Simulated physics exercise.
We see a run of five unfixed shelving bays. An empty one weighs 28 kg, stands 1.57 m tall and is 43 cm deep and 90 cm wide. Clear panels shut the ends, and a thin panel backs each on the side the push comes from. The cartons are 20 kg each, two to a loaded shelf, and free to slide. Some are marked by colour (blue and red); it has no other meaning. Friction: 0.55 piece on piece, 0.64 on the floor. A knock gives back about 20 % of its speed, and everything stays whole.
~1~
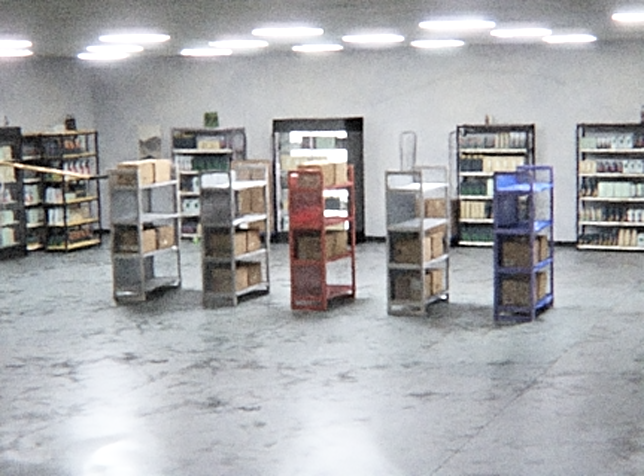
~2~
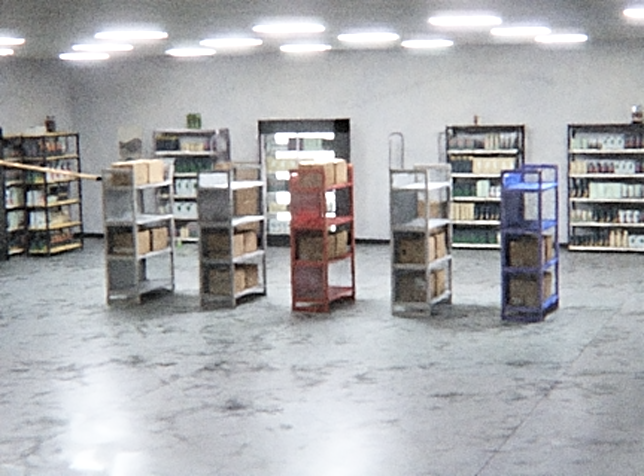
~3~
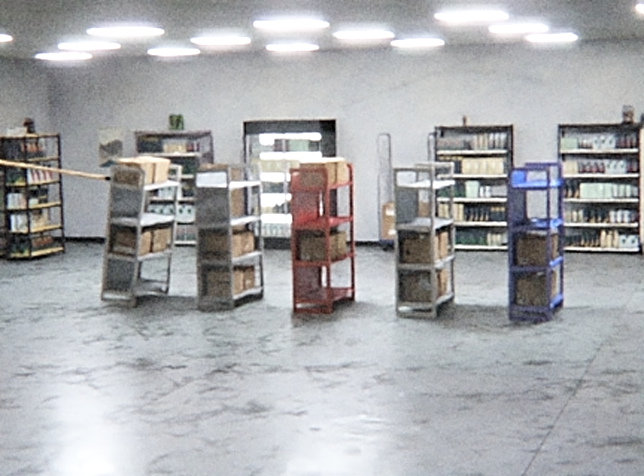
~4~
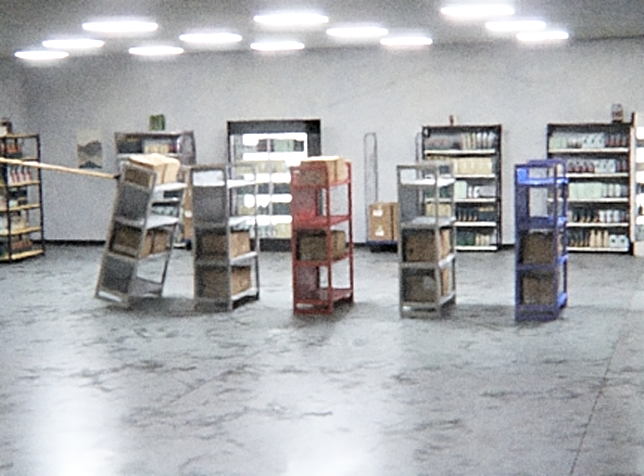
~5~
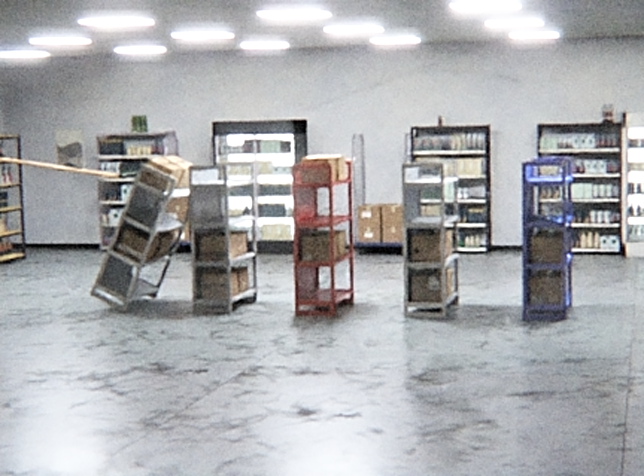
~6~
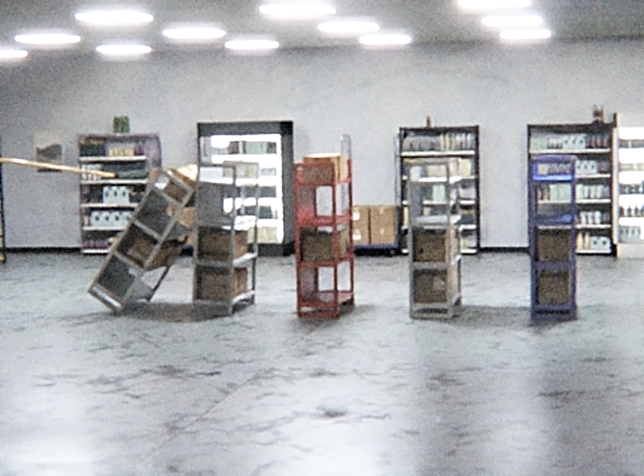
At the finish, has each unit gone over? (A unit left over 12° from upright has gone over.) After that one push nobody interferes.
Outcome: Yes, the whole lot goes.
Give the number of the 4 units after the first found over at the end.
4 of them.
Then, 0.33 s past the last view, 4 cartons spilt or dropped; 1 of the 4 other units over.
Then, 0.95 s past the last view, 6 cartons spilt or dropped; 2 of the 4 other units over; red unit 13° from how it stood.
Then, 1.85 s past the last view, 10 cartons spilt or dropped; 3 of the 4 other units over; red unit 52° from how it stood.
Then, 2.67 s past the last view, 14 cartons spilt or dropped; 4 of the 4 other units over; red unit 67° from how it stood; blue unit 62° from how it stood.
In the end, 14 cartons spilt or dropped; 4 of the 4 other units over; blue unit lying flat; red unit 68° from how it stood. Not one is left standing. From the last view, middles, red unit near (408, 264).
